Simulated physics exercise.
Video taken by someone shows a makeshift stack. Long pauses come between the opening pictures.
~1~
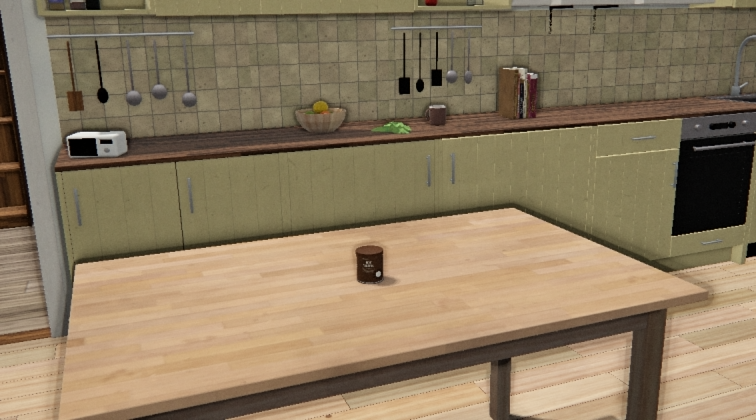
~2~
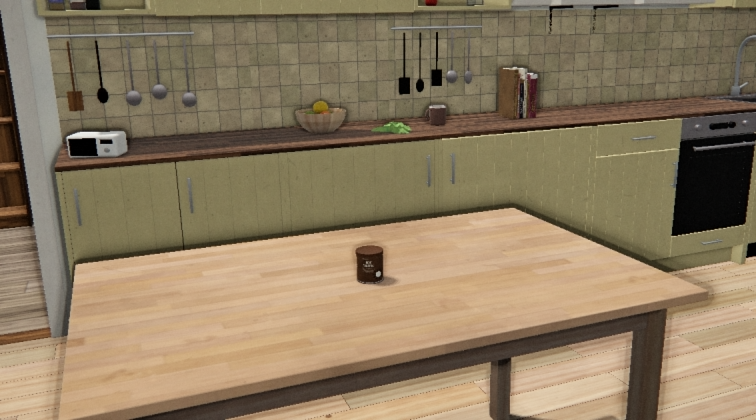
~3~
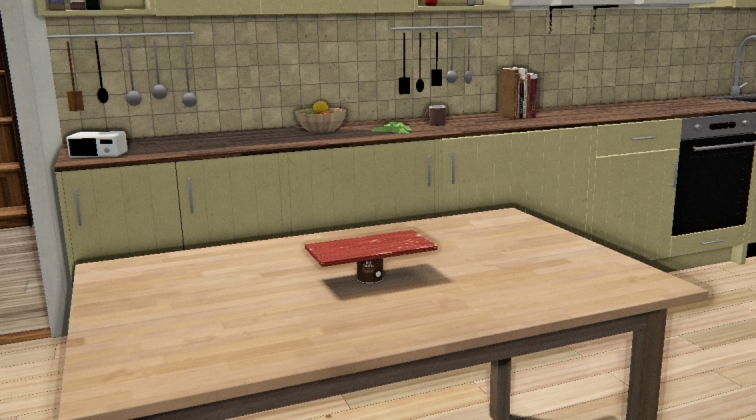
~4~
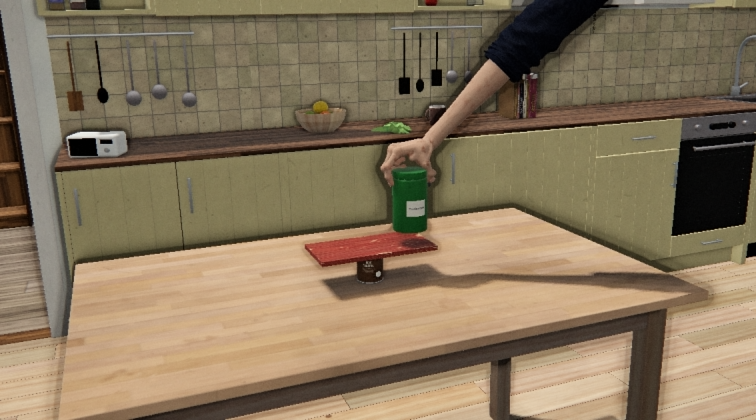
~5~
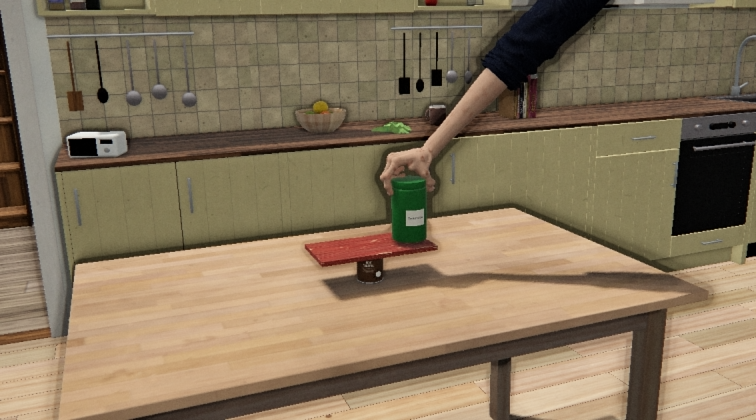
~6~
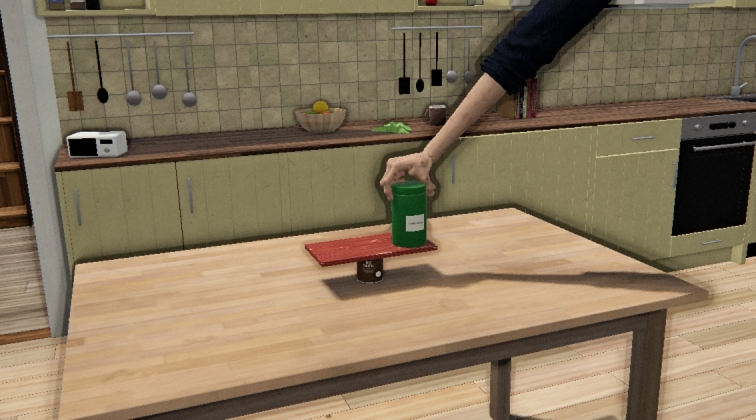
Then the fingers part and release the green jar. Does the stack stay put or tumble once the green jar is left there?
It tumbles.
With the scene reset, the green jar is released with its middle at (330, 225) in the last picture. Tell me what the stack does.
Well, it crumbles then.
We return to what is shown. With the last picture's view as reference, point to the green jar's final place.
The object finishes somewhere near (496, 261).
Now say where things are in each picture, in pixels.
The last thing is not in view yet; brown tin (370, 265), in the first picture.
The last thing is not in view yet; brown tin (370, 265), in the second picture.
The last thing is not in view yet; brown tin (370, 265), in the third picture.
Coming down; green jar (410, 199); brown tin (370, 265), in the fourth picture.
Coming down; green jar (409, 209); brown tin (370, 265), in the fifth picture.
In place under the hand; green jar (409, 214); brown tin (370, 265), in the sixth picture.
Then, 0.30 s on from there, green jar now fallen; red board turned 38° from how it was put.
Then, 0.40 s on from there, red board turned 39° from how it was put.
Then, 0.60 s on from there, red board turned 19° from how it was put.
Then, 1.20 s on from there, red board turned 24° from how it was put.
In the end, fallen, green jar; moved from the start, red board; brown tin unmoved. At the end, from the last picture's camera, green jar near (496, 261). The stack comes apart.
